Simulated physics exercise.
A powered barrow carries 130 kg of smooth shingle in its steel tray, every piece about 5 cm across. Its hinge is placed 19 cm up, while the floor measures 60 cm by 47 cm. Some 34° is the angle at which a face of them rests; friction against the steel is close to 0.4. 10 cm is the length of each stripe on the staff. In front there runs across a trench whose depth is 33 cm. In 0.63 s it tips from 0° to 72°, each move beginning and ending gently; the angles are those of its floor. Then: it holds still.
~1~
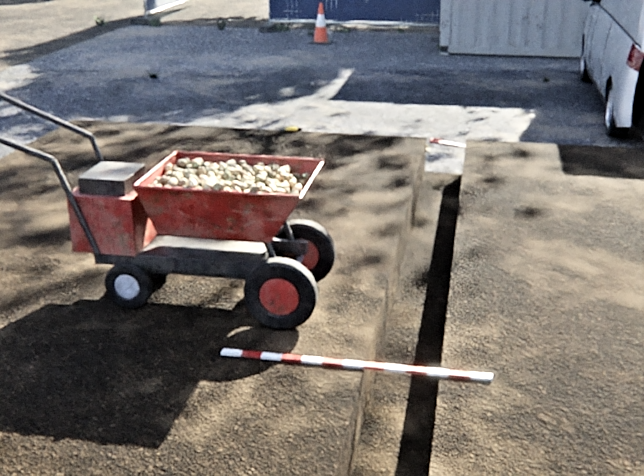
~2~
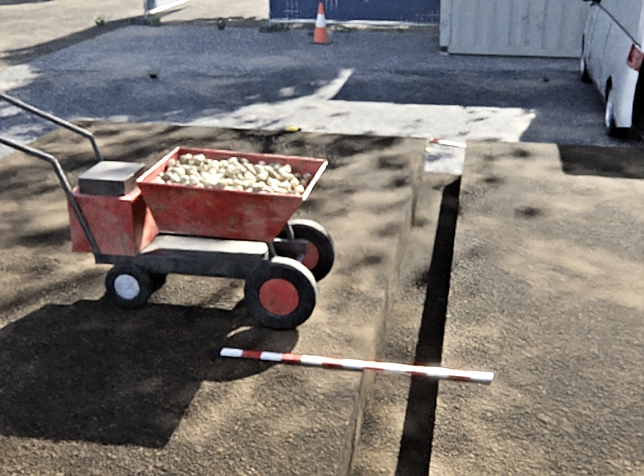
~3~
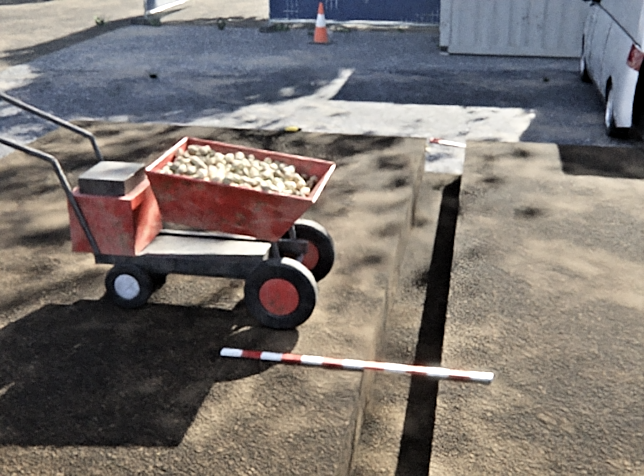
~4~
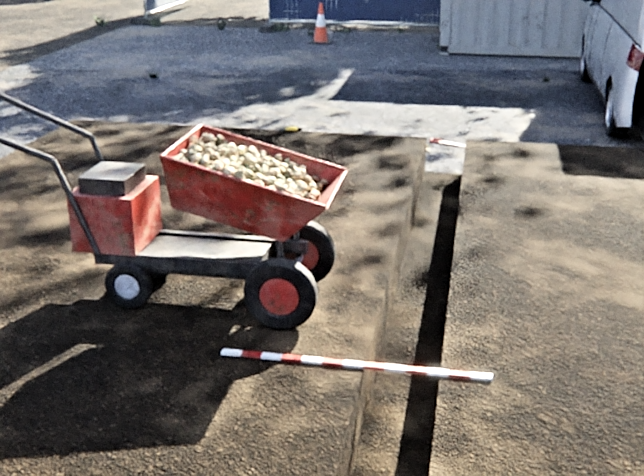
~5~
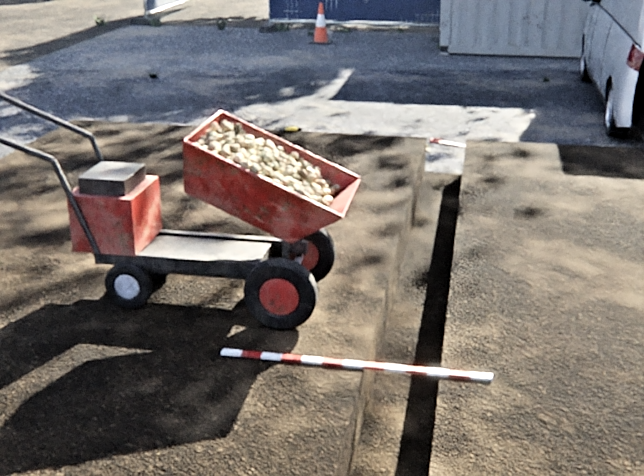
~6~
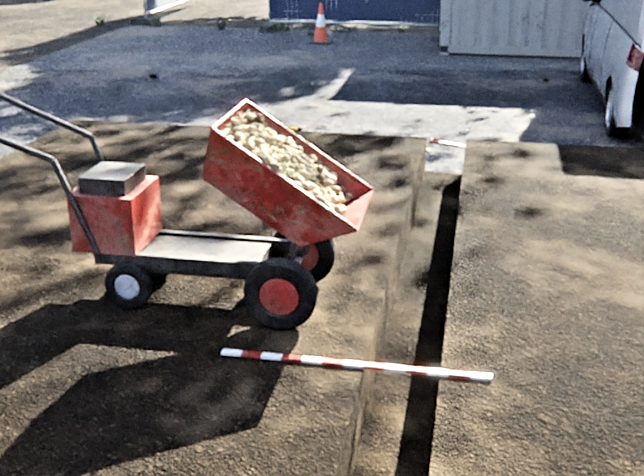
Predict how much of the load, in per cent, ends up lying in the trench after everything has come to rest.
Roughly 47 per cent of it.
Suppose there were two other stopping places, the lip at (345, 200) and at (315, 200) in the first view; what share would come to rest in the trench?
I'd expect close to 10 per cent at the first and 30 per cent at the second.
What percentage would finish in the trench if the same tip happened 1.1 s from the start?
Then roughly 65 percent.
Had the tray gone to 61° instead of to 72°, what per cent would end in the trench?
About 40 per cent would end up in the trench.
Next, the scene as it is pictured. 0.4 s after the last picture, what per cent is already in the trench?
Around 30 per cent of it, at that instant.
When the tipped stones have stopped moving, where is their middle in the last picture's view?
Their middle lands near (461, 315).
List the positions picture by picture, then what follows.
In the first picture, the tray is at 0°, its lip at (300, 197); the top of the load is at (217, 169).
In the second picture, lip at (304, 198), floor tilted 2°, highest stones at (202, 165).
In the third picture, lip at (313, 202), floor tilted 7°, highest stones at (201, 156).
In the fourth picture, lip at (327, 208), floor tilted 14°, highest stones at (203, 143).
In the fifth picture, lip at (342, 217), floor tilted 23°, highest stones at (221, 130).
In the sixth picture, the tray is at 33°, its lip at (357, 230); the top of the load is at (242, 119).
Then, 0.2 s after the last picture the floor is at 60°, 100 % in the tray; the foremost stones are at (379, 240).
Then, 0.4 s after the last picture the floor is at 72°, 56 % in the tray, 32 % in the trench, 12 % past the trench; the foremost stones are at (474, 310).
Then, 0.8 s after the last picture the floor is at 72°, 11 % in the tray, 36 % in the trench, 53 % past the trench; the foremost stones are past the picture's edge.
Then, 2.7 s after the last picture the floor is at 72°, 0 % in the tray, 47 % in the trench, 53 % past the trench; the foremost stones are past the picture's edge.
